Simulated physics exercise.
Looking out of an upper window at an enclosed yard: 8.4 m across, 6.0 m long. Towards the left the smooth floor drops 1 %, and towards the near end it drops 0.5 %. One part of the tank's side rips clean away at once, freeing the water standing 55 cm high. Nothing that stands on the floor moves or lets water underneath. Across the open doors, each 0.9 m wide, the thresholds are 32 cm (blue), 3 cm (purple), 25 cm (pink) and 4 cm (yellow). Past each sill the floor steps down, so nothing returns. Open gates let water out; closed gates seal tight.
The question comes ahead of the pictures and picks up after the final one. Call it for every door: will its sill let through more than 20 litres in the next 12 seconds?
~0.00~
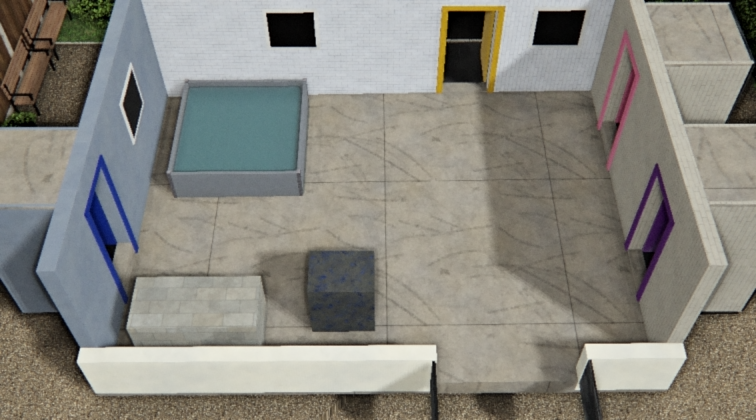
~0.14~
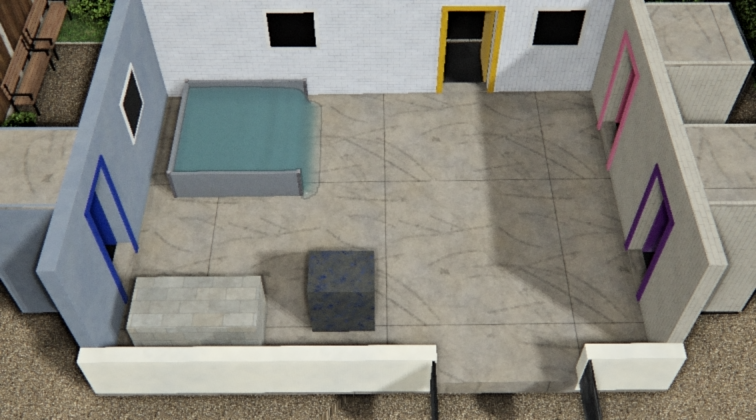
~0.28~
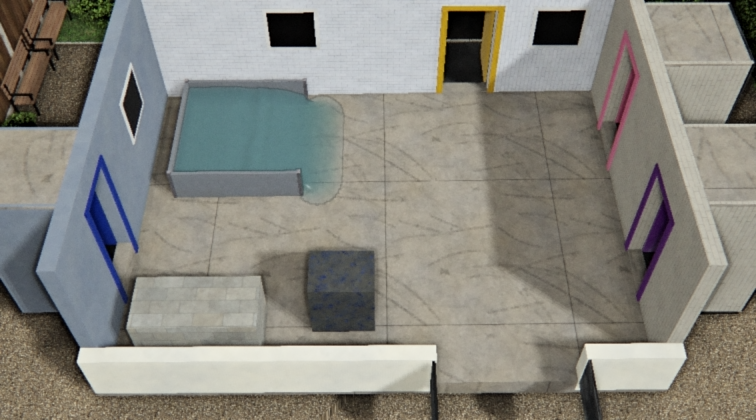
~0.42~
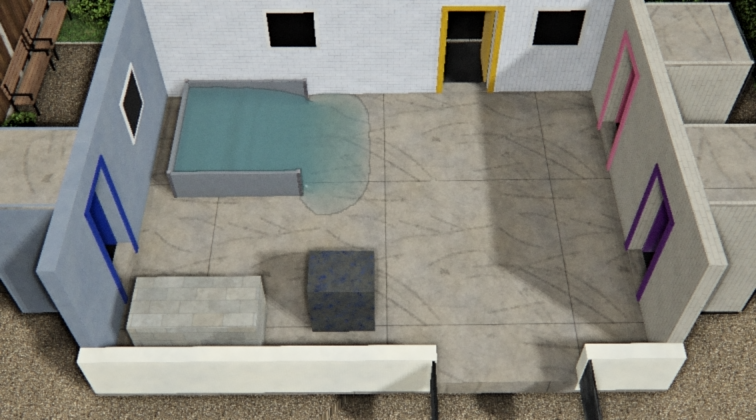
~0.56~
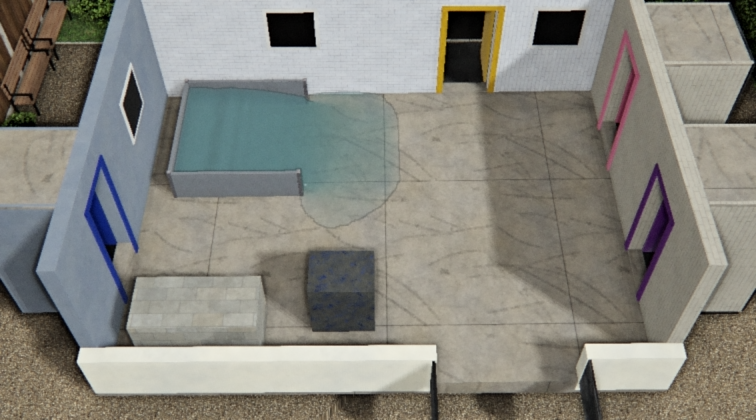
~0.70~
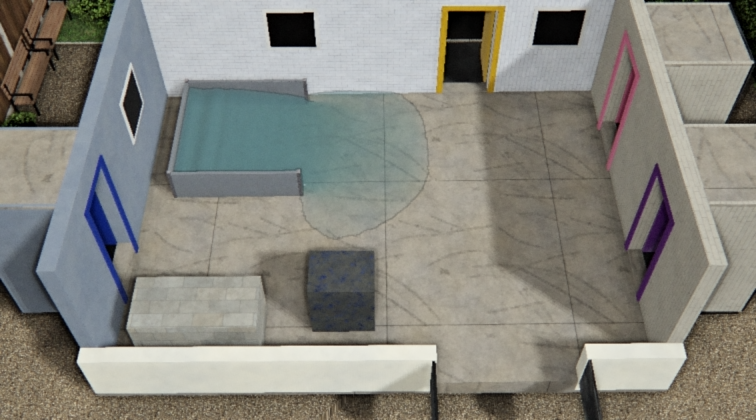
Blue door - it will not, purple door - it will, pink door - it will not, yellow door - it will.
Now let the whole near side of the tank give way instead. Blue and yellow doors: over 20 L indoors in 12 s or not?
Against that limit the blue door gives a lower amount and the yellow door gives a lower amount.
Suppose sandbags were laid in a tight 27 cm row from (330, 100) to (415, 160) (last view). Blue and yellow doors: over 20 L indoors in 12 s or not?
Result: Blue door inside the limit; yellow door inside the limit.
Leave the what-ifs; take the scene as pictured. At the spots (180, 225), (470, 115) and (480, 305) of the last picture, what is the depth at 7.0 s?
Listed order: 0 / 8 / 7 cm.
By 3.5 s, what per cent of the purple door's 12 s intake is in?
By that time, around 10 per cent.
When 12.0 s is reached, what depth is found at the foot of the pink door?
Looks like about 1.0 cm at that spot.
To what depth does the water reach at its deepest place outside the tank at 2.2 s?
I'd say near 20 centimetres.
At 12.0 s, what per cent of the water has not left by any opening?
Close to 70 in a hundred remains.
After 1.4 s water covers 30 % of the floor and is deepest (24 cm) near (309, 174); blue door not reached, purple door not reached, pink door not reached, yellow door 6 cm at the sill, 0 L in.
After 2.2 s water covers 50 % of the floor and is deepest (20 cm) near (310, 152); blue door not reached, purple door not reached, pink door 19 cm at the sill, 0 L in, yellow door 9 cm at the sill, 2 L in.
After 3.5 s water covers 65 % of the floor and is deepest (27 cm) near (592, 120); blue door not reached, purple door 11 cm at the sill, 7 L in, pink door 25 cm at the sill, 0 L in, yellow door 8 cm at the sill, 18 L in.
After 7.0 s water covers 70 % of the floor and is deepest (14 cm) near (624, 366); blue door not reached, purple door 5 cm at the sill, 61 L in, pink door 7 cm at the sill, 0 L in, yellow door 8 cm at the sill, 38 L in.
After 12.0 s water covers 95 % of the floor and is deepest (14 cm) near (112, 372); blue door 3 cm at the sill, 0 L in, purple door 3 cm at the sill, 84 L in, pink door 1 cm at the sill, 1 L in, yellow door 2 cm at the sill, 50 L in.
